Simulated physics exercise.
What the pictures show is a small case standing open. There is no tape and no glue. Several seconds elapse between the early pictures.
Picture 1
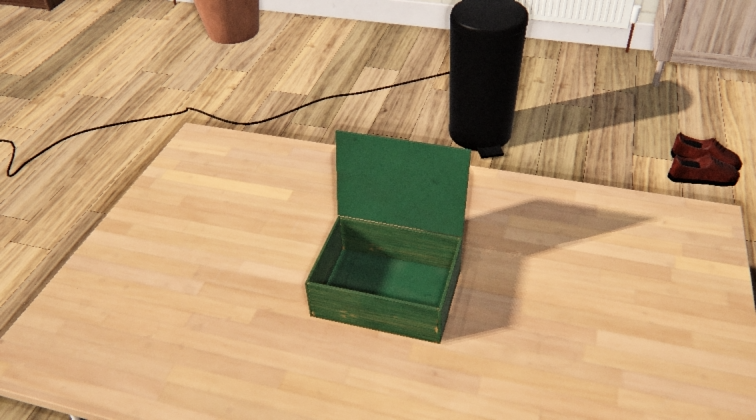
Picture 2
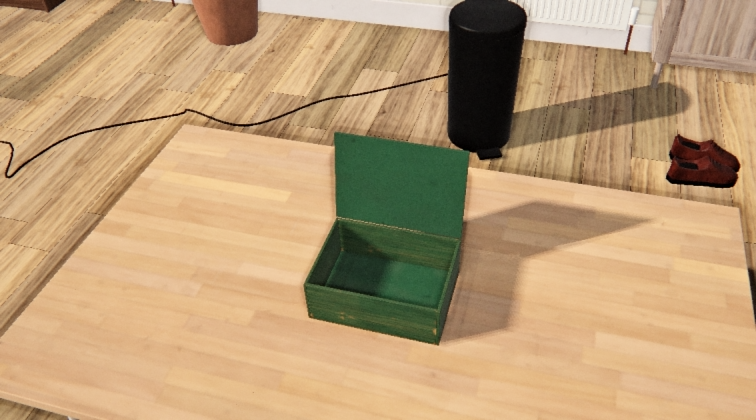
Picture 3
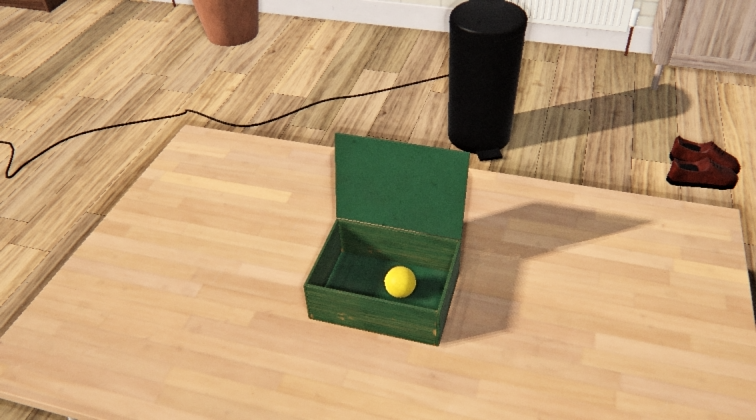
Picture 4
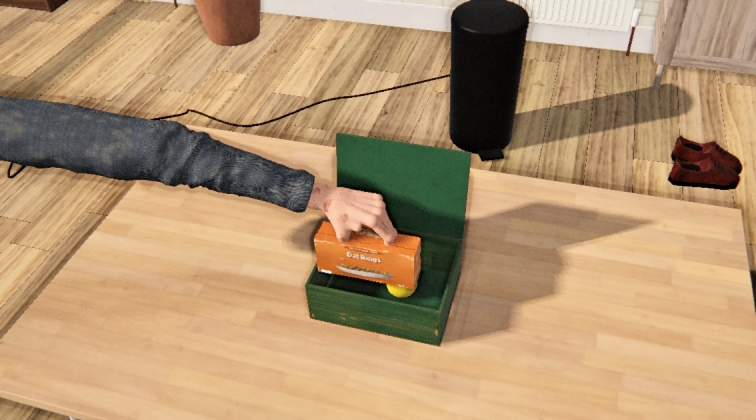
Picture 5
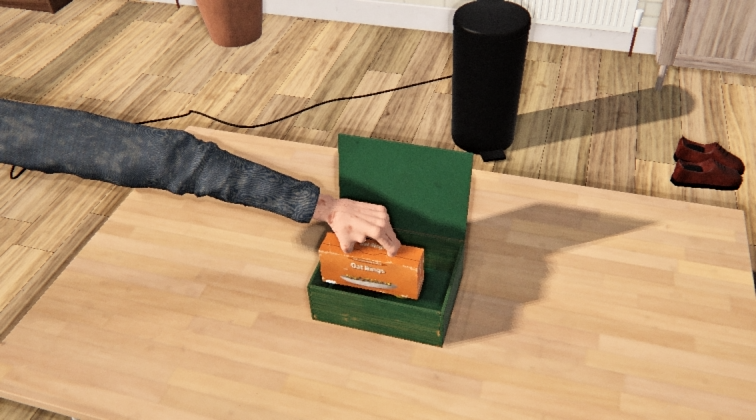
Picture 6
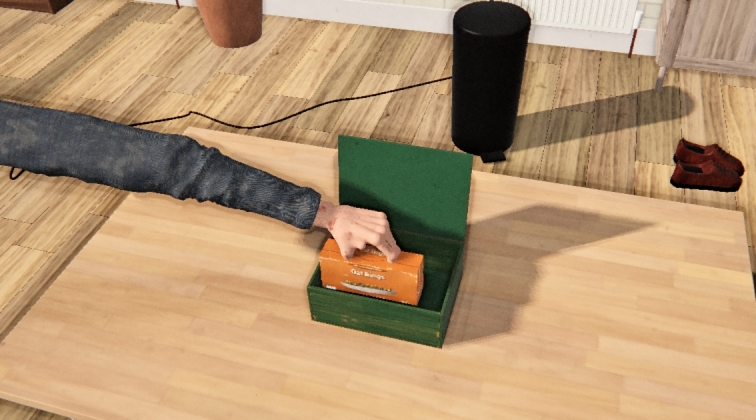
A yellow ball-like object, named as a lemon, appears inside an open green box on a wooden table, then a hand reaching from the left lowers an orange carton into the box and keeps hold of it.
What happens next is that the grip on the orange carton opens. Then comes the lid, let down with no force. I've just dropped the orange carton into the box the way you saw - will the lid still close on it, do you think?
The lid meets the edge.
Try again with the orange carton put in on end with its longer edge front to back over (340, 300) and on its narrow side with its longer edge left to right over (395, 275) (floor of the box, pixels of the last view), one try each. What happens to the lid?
Try one: Lid stays raised; try two: Lid goes down.
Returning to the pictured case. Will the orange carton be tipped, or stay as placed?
In the end, it keeps its orientation.
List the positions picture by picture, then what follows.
In the first picture, the last thing is not in view yet.
In the second picture, the last thing is not in view yet.
In the third picture, the last thing is not in view yet; yellow lemon (401, 282).
In the fourth picture, still above its spot; orange carton (368, 255).
In the fifth picture, still above its spot; orange carton (372, 265).
In the sixth picture, put in, still held; orange carton (372, 272).
Then, 0.90 s on from there, lid starting down; orange carton shifted a little near (373, 301); yellow lemon shifted a little.
Then, 1.60 s on from there, lid 58° above the rim; orange carton shifted a little near (373, 301); yellow lemon shifted about its own width.
Then, 2.00 s on from there, lid 23° above the rim; orange carton shifted a little near (373, 301); yellow lemon shifted about its own width.
In the end, lid shut; moved from the start, yellow lemon and orange carton. At the end, from the last picture's camera, orange carton near (373, 301).
